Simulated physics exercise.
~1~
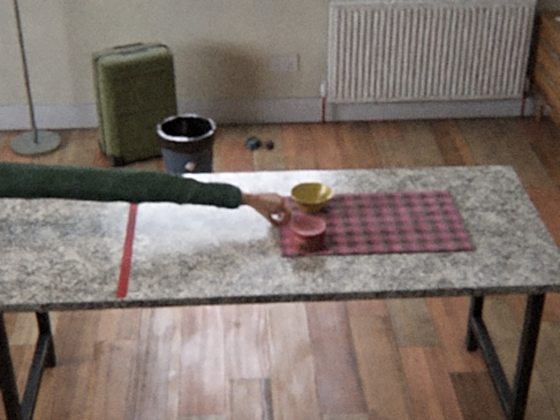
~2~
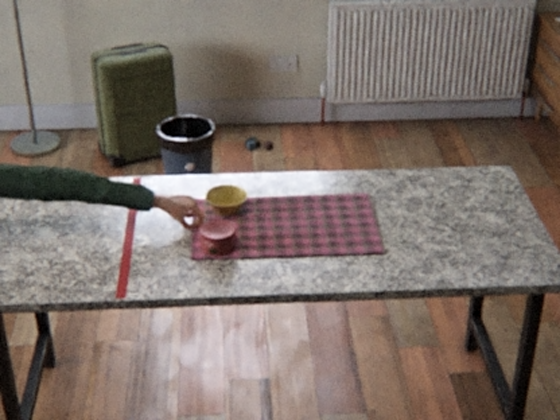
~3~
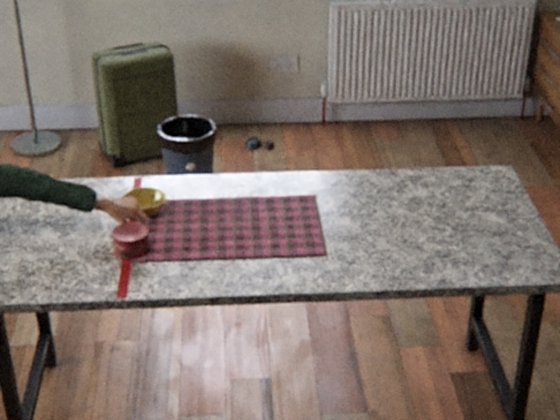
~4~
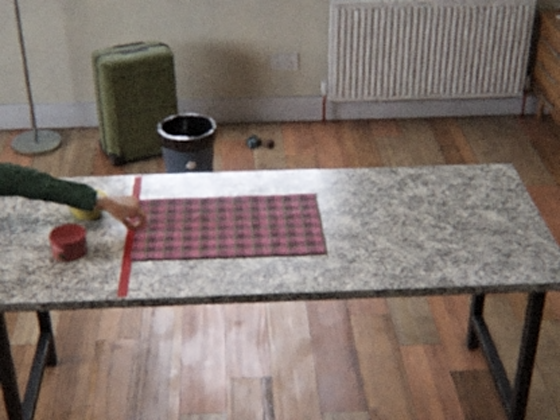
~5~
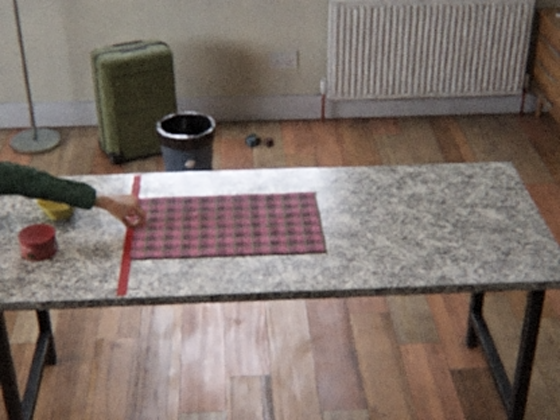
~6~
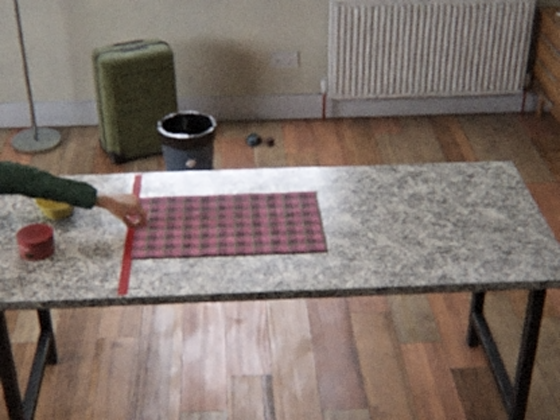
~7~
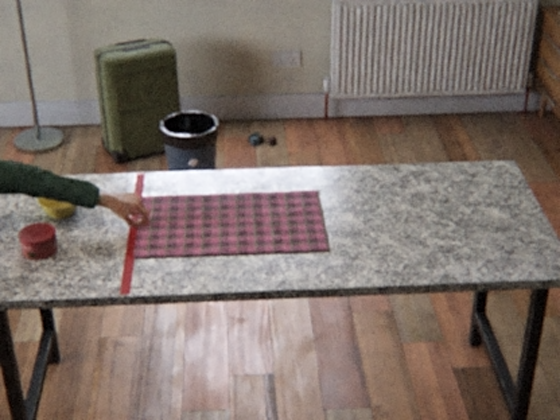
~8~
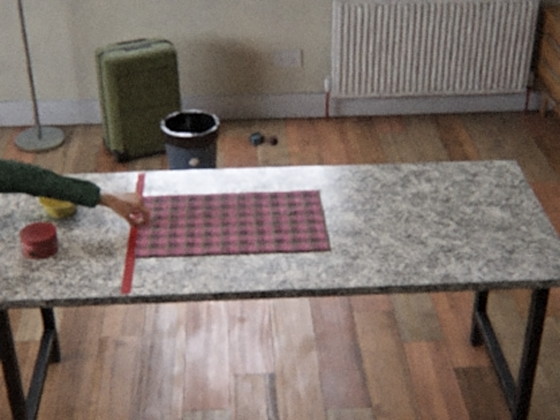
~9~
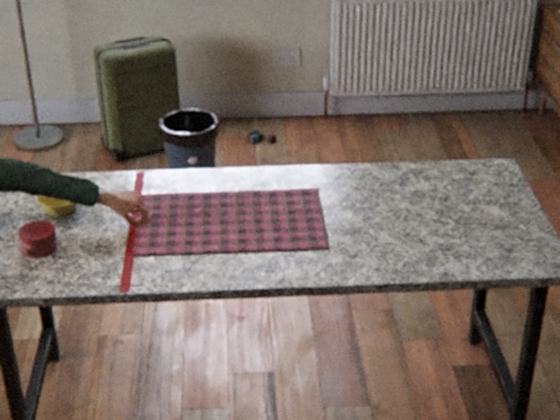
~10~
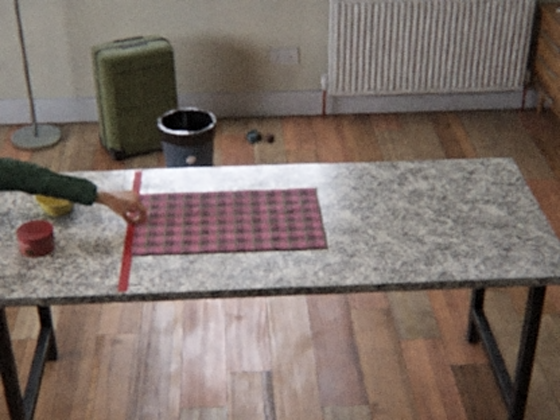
Pink checked place mat being pulled left by a hand, stopping at red tape as the red tub and yellow bowl slide off.
